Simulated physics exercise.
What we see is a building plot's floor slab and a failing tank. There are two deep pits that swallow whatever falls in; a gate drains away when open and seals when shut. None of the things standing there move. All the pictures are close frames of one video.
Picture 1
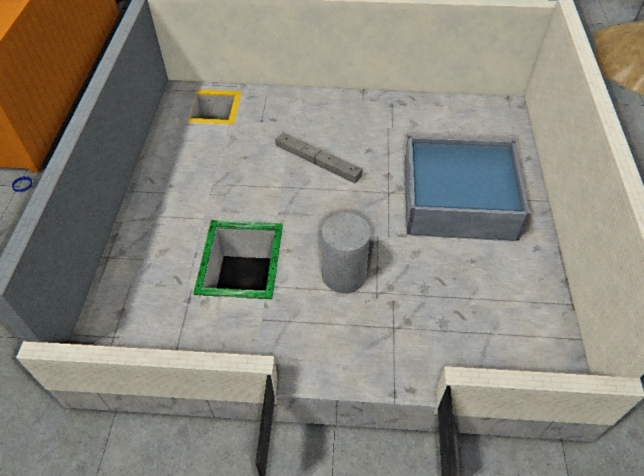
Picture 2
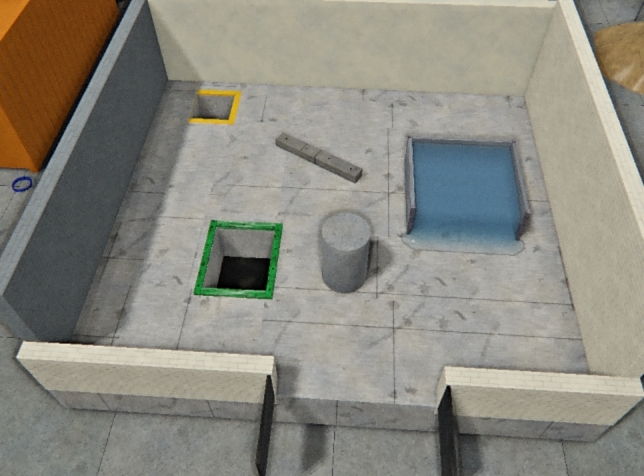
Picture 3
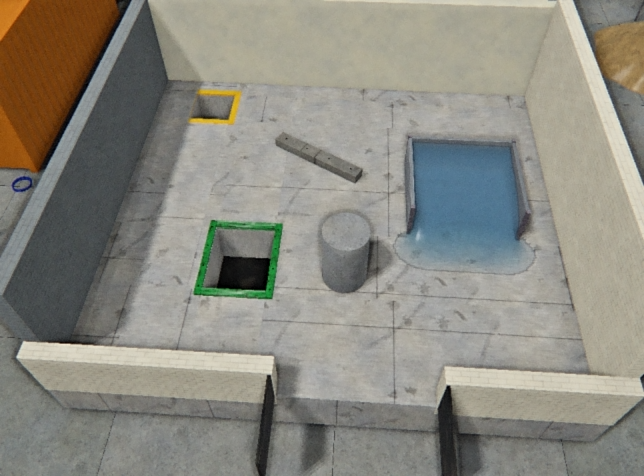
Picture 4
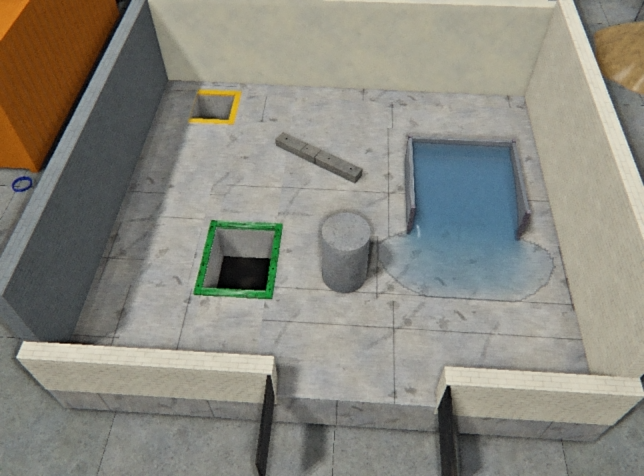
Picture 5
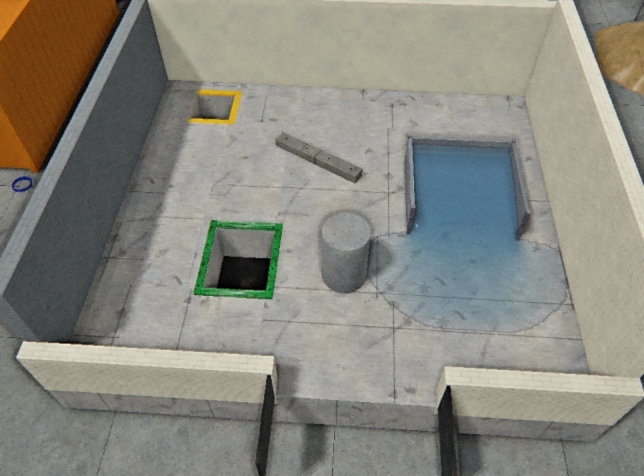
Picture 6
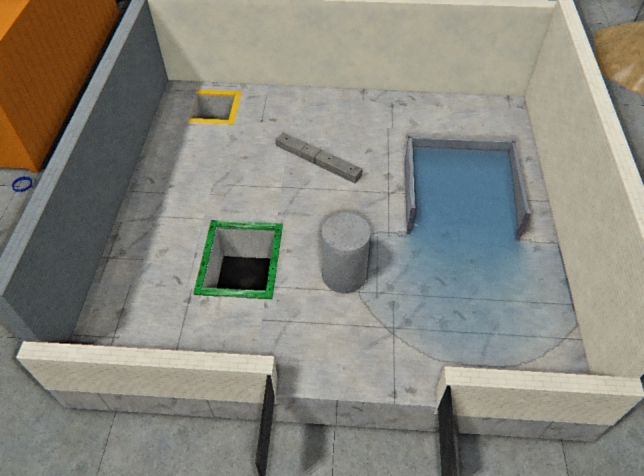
We see a walled concrete slab with two framed square openings, a grey cylinder and a tank of water; the tank's near side gives way, and water pours out, spreading across the floor toward the viewer in a widening rounded pool.
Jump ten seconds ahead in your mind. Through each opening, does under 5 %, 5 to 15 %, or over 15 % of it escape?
Escaping: Through the gate, over 15 %; through the green pit, under 5 %; through the yellow pit, under 5 %.
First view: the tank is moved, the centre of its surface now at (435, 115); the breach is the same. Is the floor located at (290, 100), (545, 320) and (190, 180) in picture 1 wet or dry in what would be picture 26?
Spot 1 unwetted, spot 2 wetted, and spot 3 unwetted.
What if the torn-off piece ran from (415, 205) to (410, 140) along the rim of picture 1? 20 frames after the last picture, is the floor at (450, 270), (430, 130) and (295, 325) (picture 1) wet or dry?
Result, in sequence: Untouched by the flood; untouched by the flood; inundated.
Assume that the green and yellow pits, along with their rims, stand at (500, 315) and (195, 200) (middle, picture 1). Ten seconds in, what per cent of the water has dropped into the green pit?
The green pit receives 40 per cent.
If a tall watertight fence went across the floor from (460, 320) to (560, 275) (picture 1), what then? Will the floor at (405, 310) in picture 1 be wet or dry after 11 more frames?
Submerged.
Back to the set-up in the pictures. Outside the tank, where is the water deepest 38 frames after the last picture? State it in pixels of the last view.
I'd mark about pixel (520, 99).
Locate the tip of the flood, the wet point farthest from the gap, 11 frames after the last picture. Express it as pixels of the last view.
I'd say around (276, 379).
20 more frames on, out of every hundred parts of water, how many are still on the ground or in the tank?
80 percent or thereabouts.
A moment on, water covers 20 % of the floor; the gate 1 %, the green pit 0 %, the yellow pit 0 %.
Next, water covers 25 % of the floor; the gate 8 %, the green pit 0 %, the yellow pit 0 %.
Then, water covers 25 % of the floor; the gate 20 %, the green pit 0 %, the yellow pit 0 %.
Later, water covers 45 % of the floor; the gate 30 %, the green pit 0 %, the yellow pit 0 %.
In the end, water covers 70 % of the floor; the gate 36 %, the green pit 0 %, the yellow pit 0 %.
